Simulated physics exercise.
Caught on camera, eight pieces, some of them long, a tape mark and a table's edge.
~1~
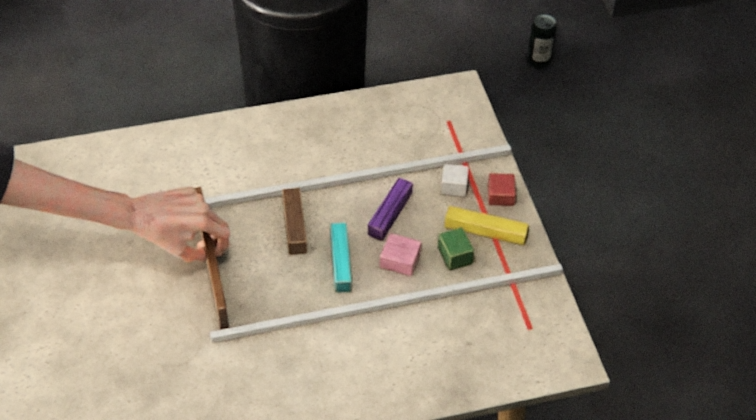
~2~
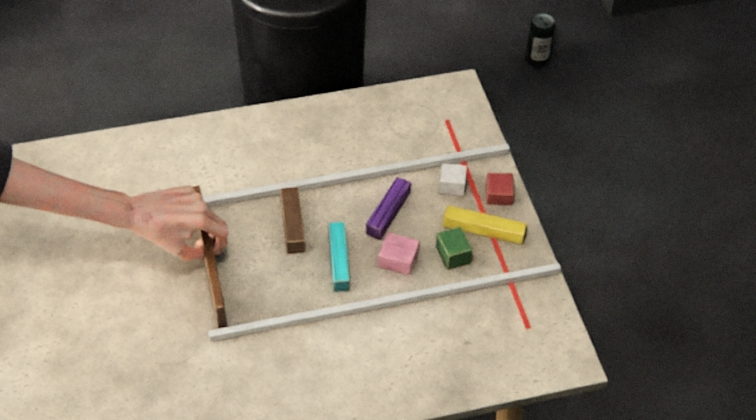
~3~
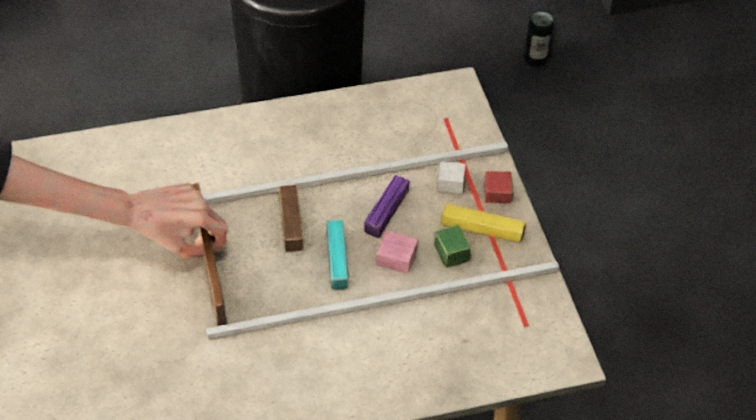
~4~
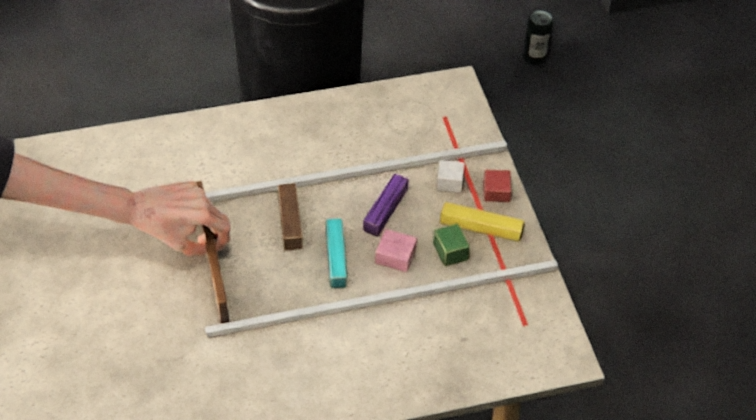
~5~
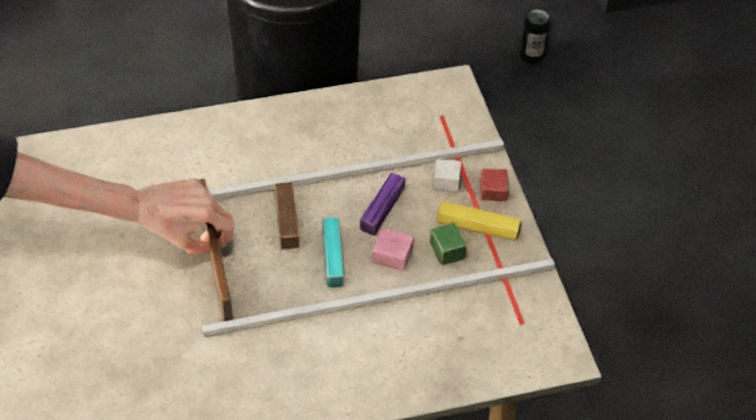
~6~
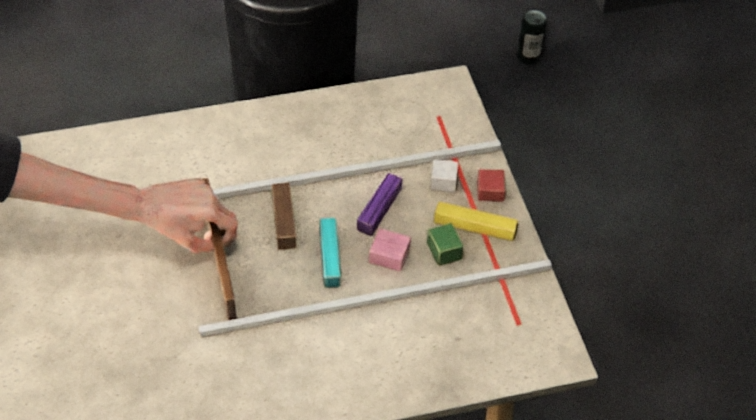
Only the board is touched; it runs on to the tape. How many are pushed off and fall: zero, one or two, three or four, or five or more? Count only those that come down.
In the end the number that fall off is three or four.
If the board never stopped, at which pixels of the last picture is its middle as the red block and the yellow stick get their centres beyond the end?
Its middle is around (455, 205) and around (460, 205).
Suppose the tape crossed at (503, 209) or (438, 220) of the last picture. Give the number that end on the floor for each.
Try by try, 6 and 0.
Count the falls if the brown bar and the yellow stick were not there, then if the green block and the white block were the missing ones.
It would be 1 and 2.
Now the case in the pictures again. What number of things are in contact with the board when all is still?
In contact: 2.
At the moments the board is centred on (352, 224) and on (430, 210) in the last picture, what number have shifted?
The counts are 4 and 8.
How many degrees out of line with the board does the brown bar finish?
Near 0 degrees.
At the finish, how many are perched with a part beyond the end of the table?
3 of them.
A little later, none off yet; red block at rest near (491, 185); yellow stick at rest near (476, 221); white block at rest near (444, 176).
Next, none off yet; red block shifted about its own width near (505, 175); yellow stick shifted a little near (511, 207); white block shifted about its own width near (469, 164).
When it is over, the number that fall off is three or four; down, green block, yellow stick and red block.
